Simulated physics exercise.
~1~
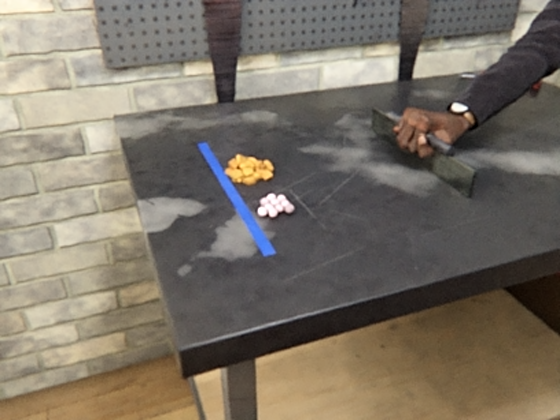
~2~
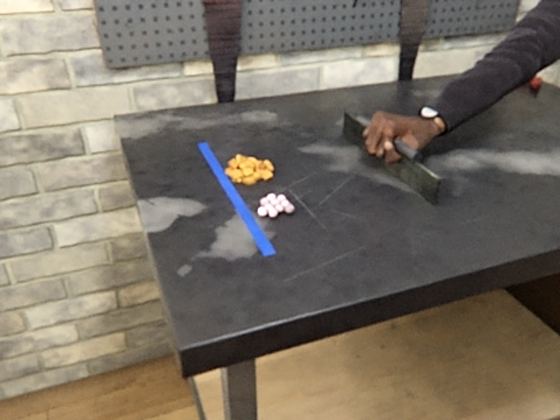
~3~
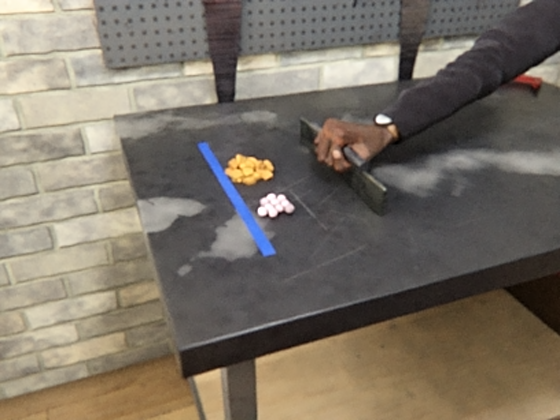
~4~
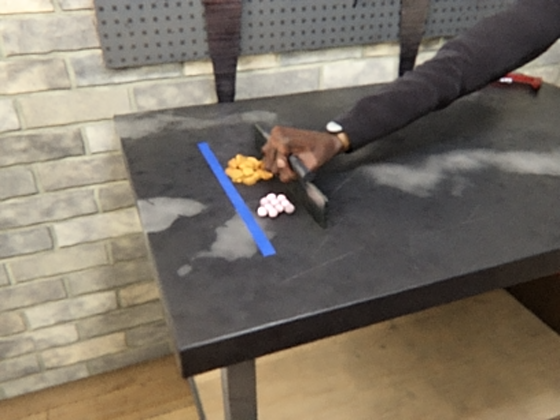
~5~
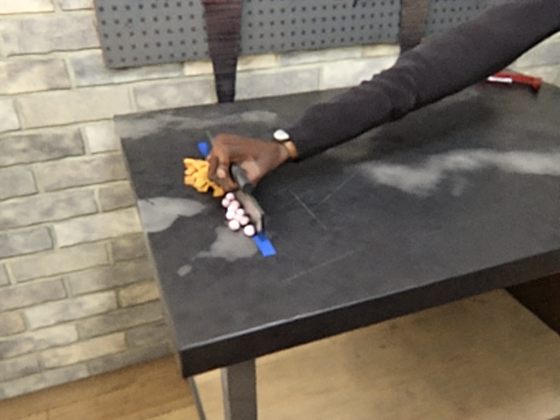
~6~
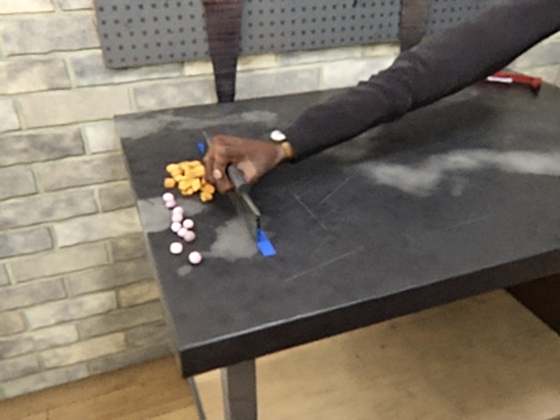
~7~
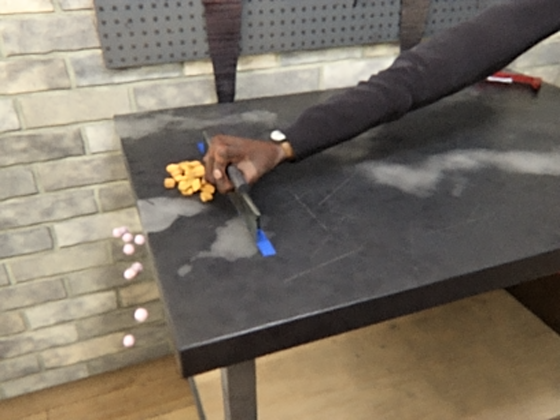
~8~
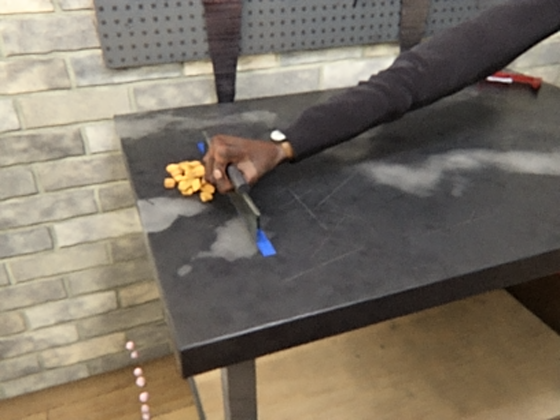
A dark, scuffed tabletop stands before a pale brick wall with grey pegboard, seen from above and to one side by a still camera. Near the left end lie a strip of blue tape, a heap of orange pieces, and a nearer, smaller heap of pale pink ones. A dark-sleeved arm reaches in from the right, its hand sweeping a dark scraper leftward into both heaps. The scraper stops at the tape, but the pieces slide on. The pink ones scatter, run off the left edge and drop toward the floor, while the orange heap stays on the table.
